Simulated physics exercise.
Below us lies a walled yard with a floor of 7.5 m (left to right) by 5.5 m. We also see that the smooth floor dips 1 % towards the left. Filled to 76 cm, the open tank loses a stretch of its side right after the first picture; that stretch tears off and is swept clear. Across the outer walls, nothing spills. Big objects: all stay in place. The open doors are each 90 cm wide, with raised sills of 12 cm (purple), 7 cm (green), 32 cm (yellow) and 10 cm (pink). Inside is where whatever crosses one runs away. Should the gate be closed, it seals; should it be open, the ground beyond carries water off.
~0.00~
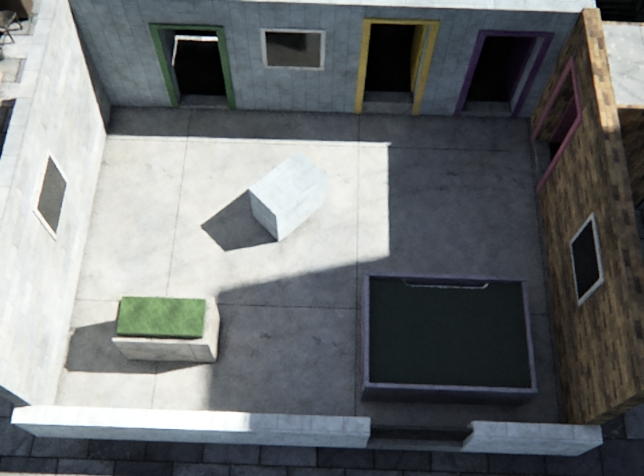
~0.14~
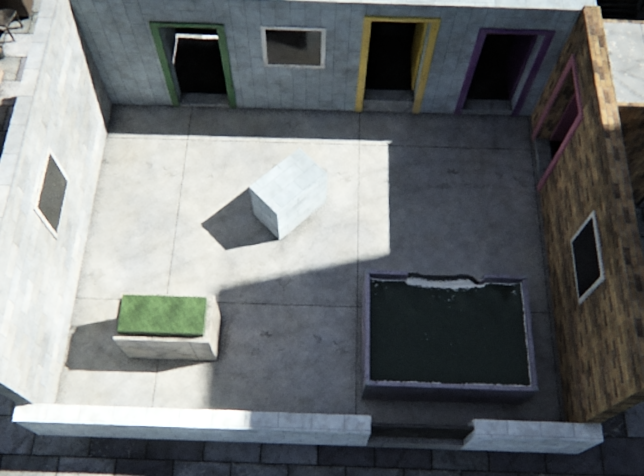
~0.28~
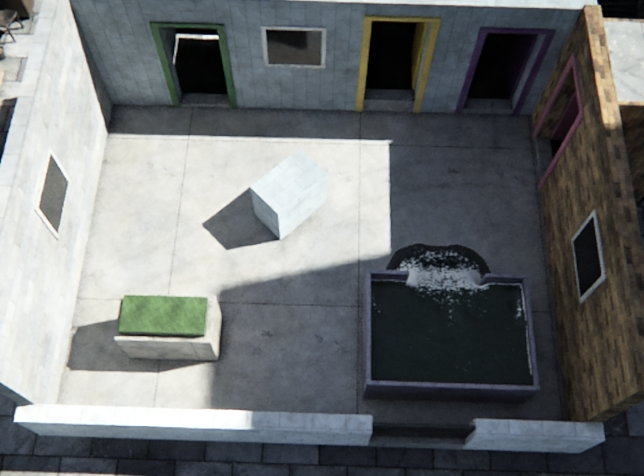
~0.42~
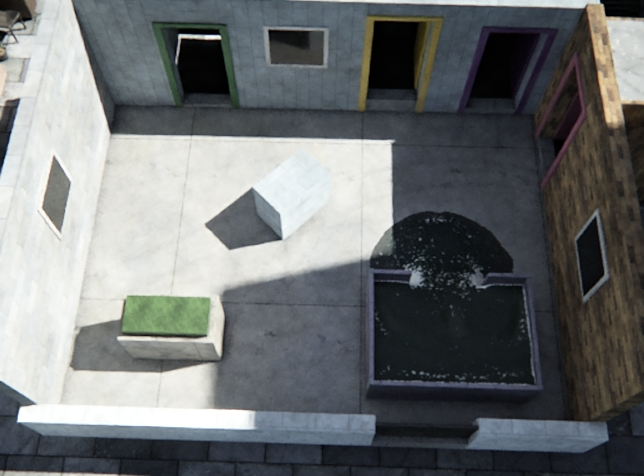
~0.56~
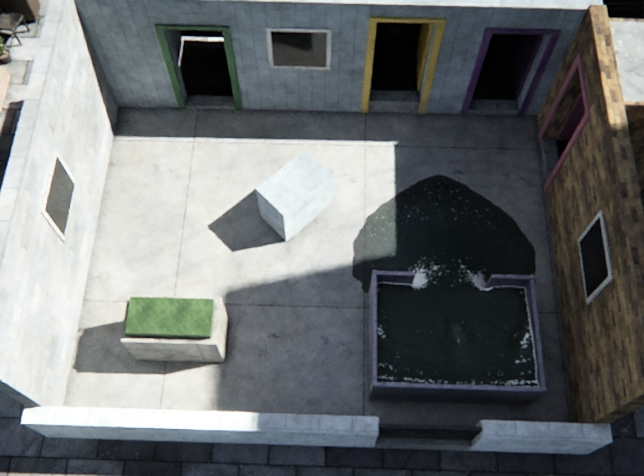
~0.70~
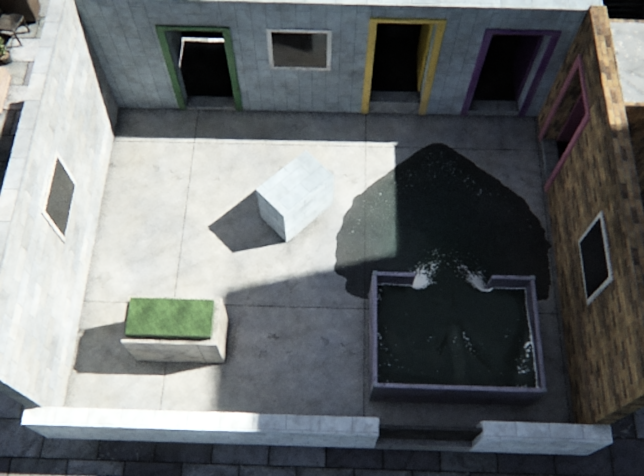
In the video, dark water bursts through the far side of an open tank in a walled yard, foaming at the gap, then spreads in a widening pool across the pale floor toward the doorways, while two nearby blocks stay still.
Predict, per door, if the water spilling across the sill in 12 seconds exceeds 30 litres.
Outcome: My guess is the purple door lets through more than the limit, my guess is the green door lets through less than the limit, my guess is the yellow door lets through less than the limit, my guess is the pink door lets through more than the limit.
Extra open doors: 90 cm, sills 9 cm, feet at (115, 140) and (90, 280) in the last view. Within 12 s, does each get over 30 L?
Check, in order - fail / pass.
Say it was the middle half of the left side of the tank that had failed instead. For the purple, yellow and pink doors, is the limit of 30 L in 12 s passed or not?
Purple short, yellow short, pink short.
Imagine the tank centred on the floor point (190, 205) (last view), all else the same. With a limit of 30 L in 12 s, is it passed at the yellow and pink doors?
So the yellow door keeps within it and the pink door keeps within it.
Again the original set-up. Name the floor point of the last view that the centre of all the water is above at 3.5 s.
At roughly (402, 228).
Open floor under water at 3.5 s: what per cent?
Close to 50 in a hundred.
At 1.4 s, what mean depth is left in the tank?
Roughly 46 centimetres.
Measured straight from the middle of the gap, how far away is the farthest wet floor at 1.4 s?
It's close to 3.8 metres.
After 1.4 s water covers 35 % of the floor and is deepest (38 cm) near (438, 290); purple door 22 cm at the sill, 9 L in, green door not reached, yellow door 30 cm at the sill, 0 L in, pink door 11 cm at the sill, 0 L in.
After 2.2 s water covers 35 % of the floor and is deepest (36 cm) near (533, 122); purple door 31 cm at the sill, 74 L in, green door 4 cm at the sill, 0 L in, yellow door 27 cm at the sill, 0 L in, pink door 13 cm at the sill, 7 L in.
After 3.5 s water covers 50 % of the floor and is deepest (22 cm) near (464, 164); purple door 20 cm at the sill, 162 L in, green door 7 cm at the sill, 0 L in, yellow door 18 cm at the sill, 0 L in, pink door 18 cm at the sill, 31 L in.
After 7.0 s water covers 75 % of the floor and is deepest (17 cm) near (65, 405); purple door 10 cm at the sill, 187 L in, green door 7 cm at the sill, 1 L in, yellow door 9 cm at the sill, 0 L in, pink door 10 cm at the sill, 70 L in.
After 12.0 s water covers 95 % of the floor and is deepest (14 cm) near (63, 418); purple door 5 cm at the sill, 187 L in, green door 7 cm at the sill, 3 L in, yellow door 7 cm at the sill, 0 L in, pink door 4 cm at the sill, 70 L in.
